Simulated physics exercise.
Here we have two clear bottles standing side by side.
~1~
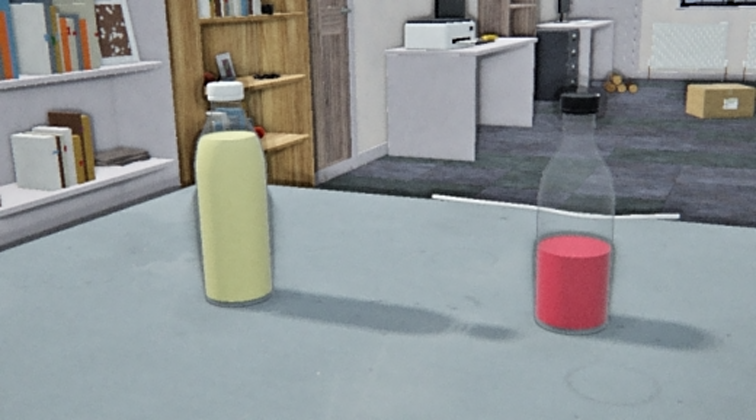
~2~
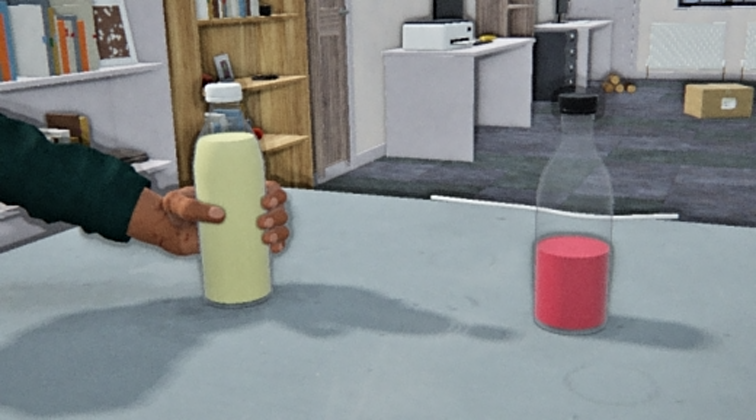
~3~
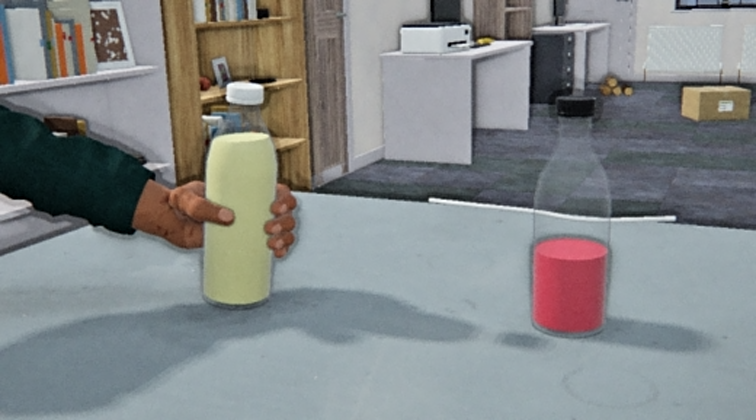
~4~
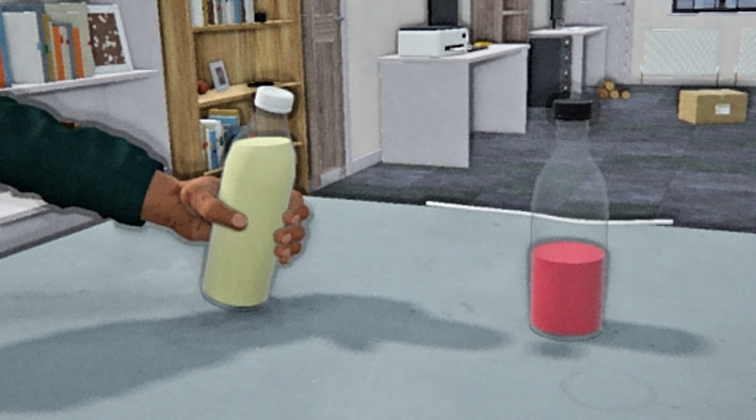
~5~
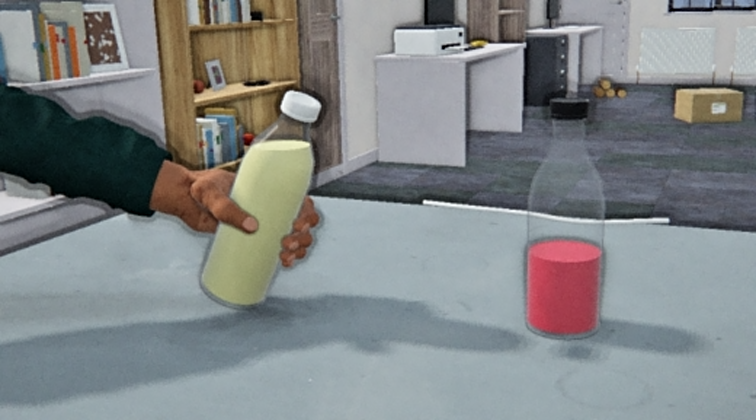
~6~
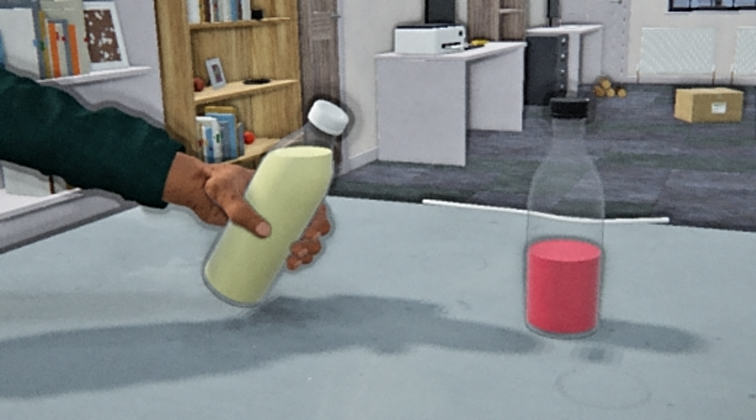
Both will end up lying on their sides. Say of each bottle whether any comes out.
The left bottle keeps it in; the right bottle keeps it in.
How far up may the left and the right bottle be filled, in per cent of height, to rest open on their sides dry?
Near 24 and 22 in a hundred.
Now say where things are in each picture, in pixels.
The first picture shows both stand upright; left bottle (232, 192) about three quarters full, capped; right bottle (576, 211) about a third full, capped.
The second picture shows a hand takes the left bottle; left bottle about three quarters full, surface at (227, 139); right bottle about a third full, surface at (573, 248).
In the third picture, the left bottle leans; left bottle (241, 194) about three quarters full; right bottle (572, 214) about a third full.
In the fourth picture, the left bottle leans; left bottle about three quarters full, surface at (265, 143); right bottle about a third full, surface at (568, 254).
In the fifth picture, the left bottle leans; left bottle (267, 198) tipped 25°; right bottle (566, 216) about a third full.
In the sixth picture, the left bottle leans; left bottle (281, 202) tipped 35°, capped; right bottle about a third full, surface at (564, 252), capped.
Next, the left bottle is nearly down; left bottle, dry at the neck.
After that, the left bottle lies flat; left bottle, dry at the neck.
Finally, both lie flat; left bottle, dry at the neck; right bottle, dry at the neck.
